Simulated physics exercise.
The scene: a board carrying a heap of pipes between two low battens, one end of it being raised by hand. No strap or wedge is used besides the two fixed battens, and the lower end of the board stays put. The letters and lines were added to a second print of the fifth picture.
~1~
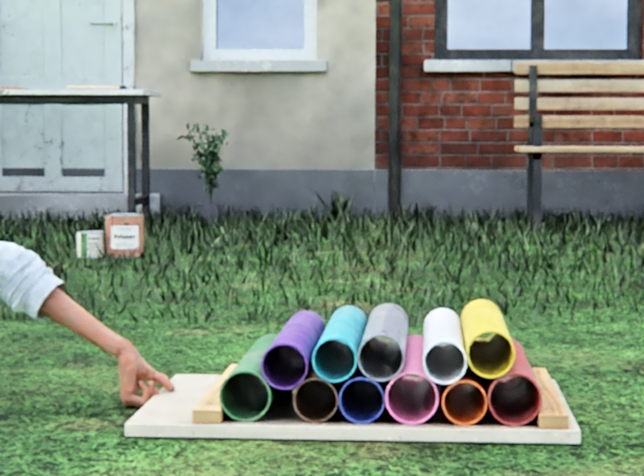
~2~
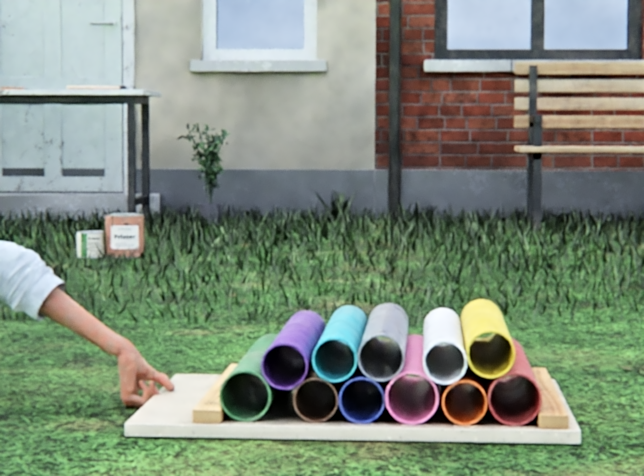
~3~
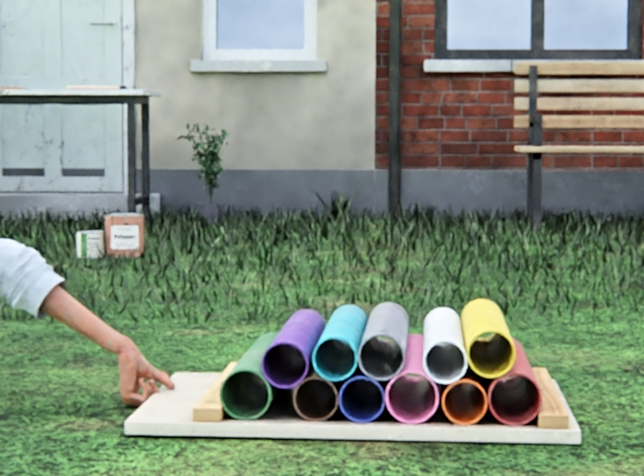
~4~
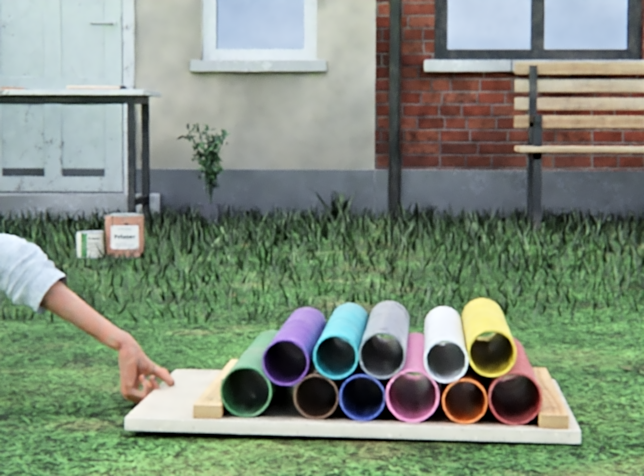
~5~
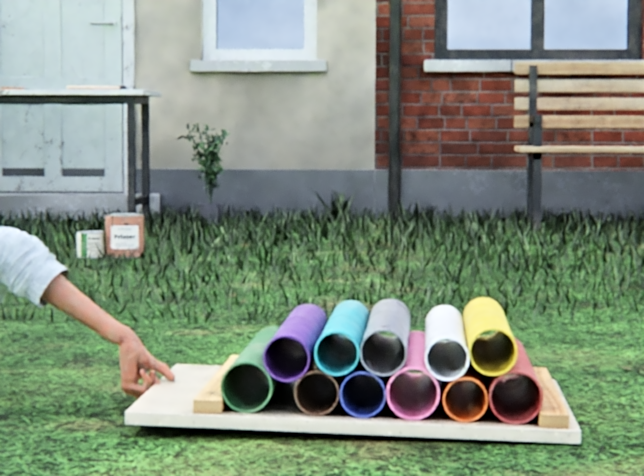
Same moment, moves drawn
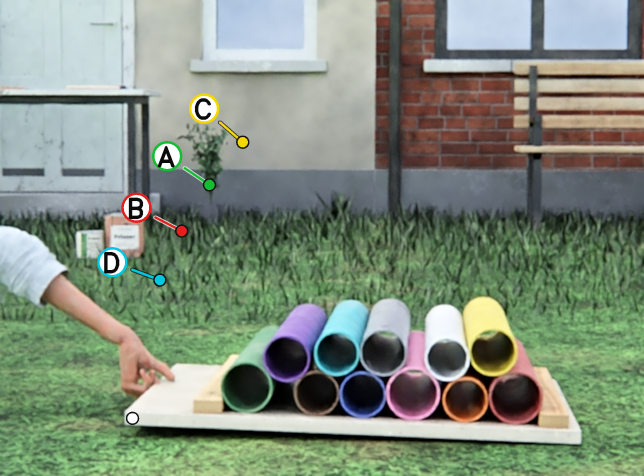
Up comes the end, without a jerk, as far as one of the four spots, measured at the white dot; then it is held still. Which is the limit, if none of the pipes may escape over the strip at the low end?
The last mark within the limit is D.
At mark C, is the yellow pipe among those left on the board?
No, with C.
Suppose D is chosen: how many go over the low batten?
At D the number is none.
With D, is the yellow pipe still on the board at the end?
Yes.
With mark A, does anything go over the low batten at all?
Yes, at A.
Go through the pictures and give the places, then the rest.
In the first frame, pink pipe (412, 398); orange pipe (465, 403); red pipe (515, 399).
In the second frame, red pipe (515, 399); purple pipe (285, 366).
In the third frame, board (358, 398); green pipe (246, 394); brown pipe (316, 399); blue pipe (362, 399).
In the fourth frame, board (358, 396); green pipe (246, 391); brown pipe (316, 397); orange pipe (465, 401).
In the fifth frame, board (358, 394); green pipe (247, 387); brown pipe (317, 394).
On the marked copy, A at (210, 185); B at (182, 231); C at (243, 142); D at (160, 280); the white dot at (133, 419).
Taking D. A third of the way, board at 14°.
Two thirds of the way, board at 20°.
When it is over, board at 20°, none over the low batten.
As for the rest, A eight over the low batten; B two over the low batten (white, yellow); C nine over the low batten.
